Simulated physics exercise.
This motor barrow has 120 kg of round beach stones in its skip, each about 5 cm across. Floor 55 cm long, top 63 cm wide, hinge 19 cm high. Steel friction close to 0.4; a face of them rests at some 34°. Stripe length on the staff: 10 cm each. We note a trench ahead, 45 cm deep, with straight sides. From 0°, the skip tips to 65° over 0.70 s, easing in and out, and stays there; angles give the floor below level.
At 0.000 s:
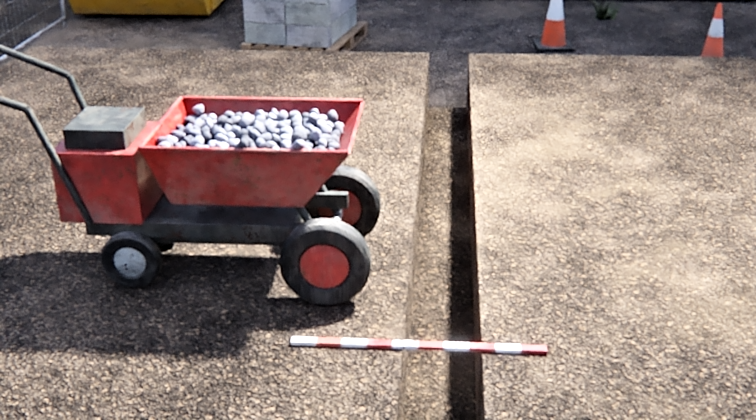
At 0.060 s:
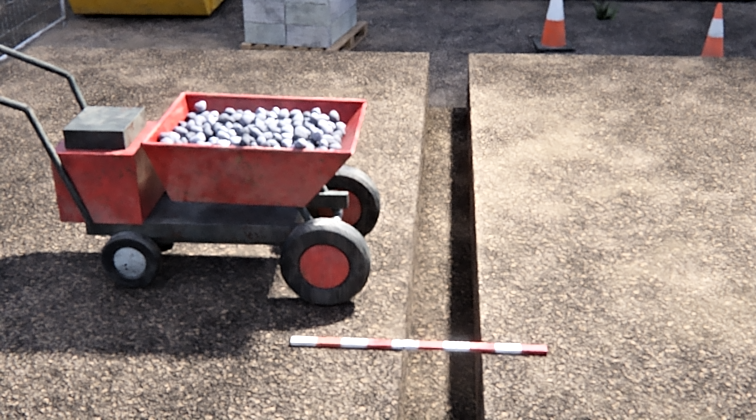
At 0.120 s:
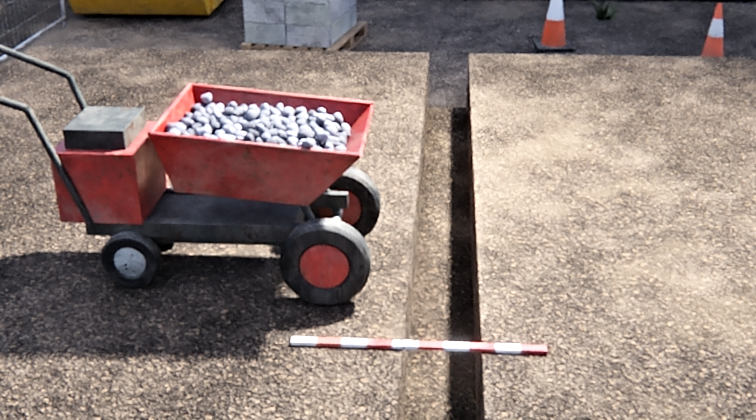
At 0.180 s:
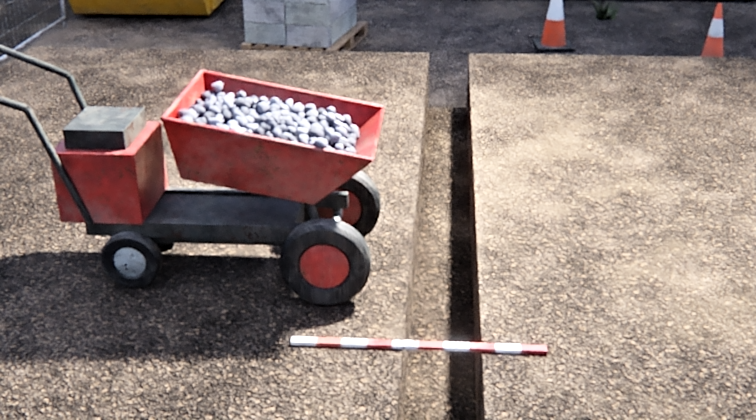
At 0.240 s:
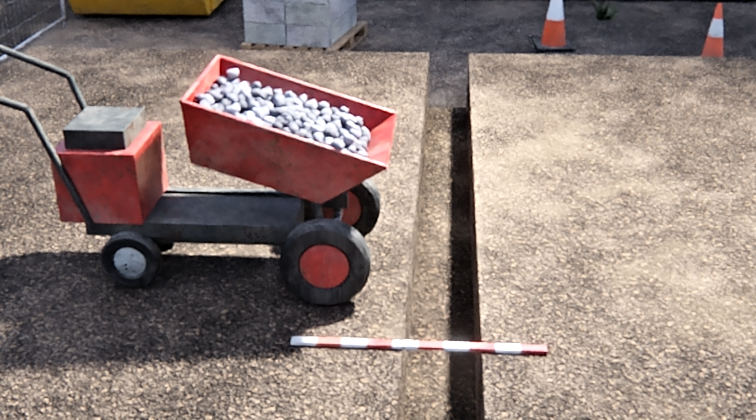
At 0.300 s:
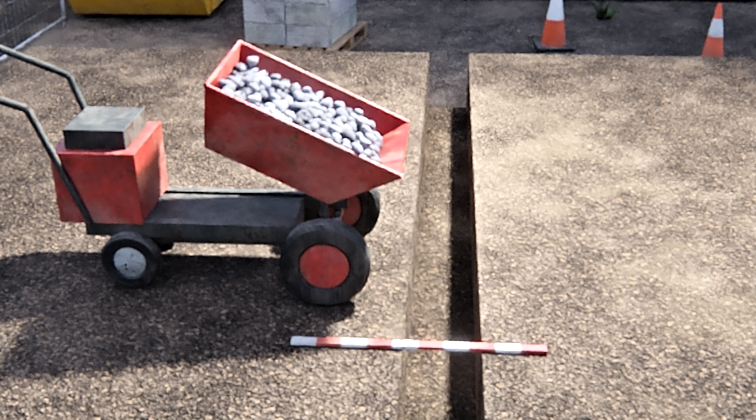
On a sunlit gravel yard beside a straight, narrow trench, a red motor barrow stands with its skip level and full of round grey stones. The skip begins tilting slowly toward the trench, then its left end rises steadily higher until it slopes steeply down to the right, the stones still inside.
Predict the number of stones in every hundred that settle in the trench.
Close to 29 in a hundred.
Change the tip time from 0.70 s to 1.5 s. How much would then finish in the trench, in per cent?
In that case, around 40%.
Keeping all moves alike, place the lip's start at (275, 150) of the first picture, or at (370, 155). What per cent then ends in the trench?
It'd be around 85 per cent and after that around 15 per cent.
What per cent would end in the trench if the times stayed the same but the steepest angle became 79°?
Expect roughly 20 per cent.
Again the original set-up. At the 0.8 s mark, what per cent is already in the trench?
I'd put it near 5 per cent.
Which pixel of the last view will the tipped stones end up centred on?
(527, 272).
After 0.5 s the floor is at 54°; 100 % in the skip; the foremost stones are at (427, 197).
After 0.8 s the floor is at 65°; 74 % in the skip, 7 % in the trench, 19 % past the trench; the foremost stones are at (526, 272).
After 1.1 s the floor is at 65°; 25 % in the skip, 6 % in the trench, 69 % past the trench; the foremost stones are at (696, 284).
After 3.1 s the floor is at 65°; 0 % in the skip, 29 % in the trench, 71 % past the trench; the foremost stones are past the picture's edge.
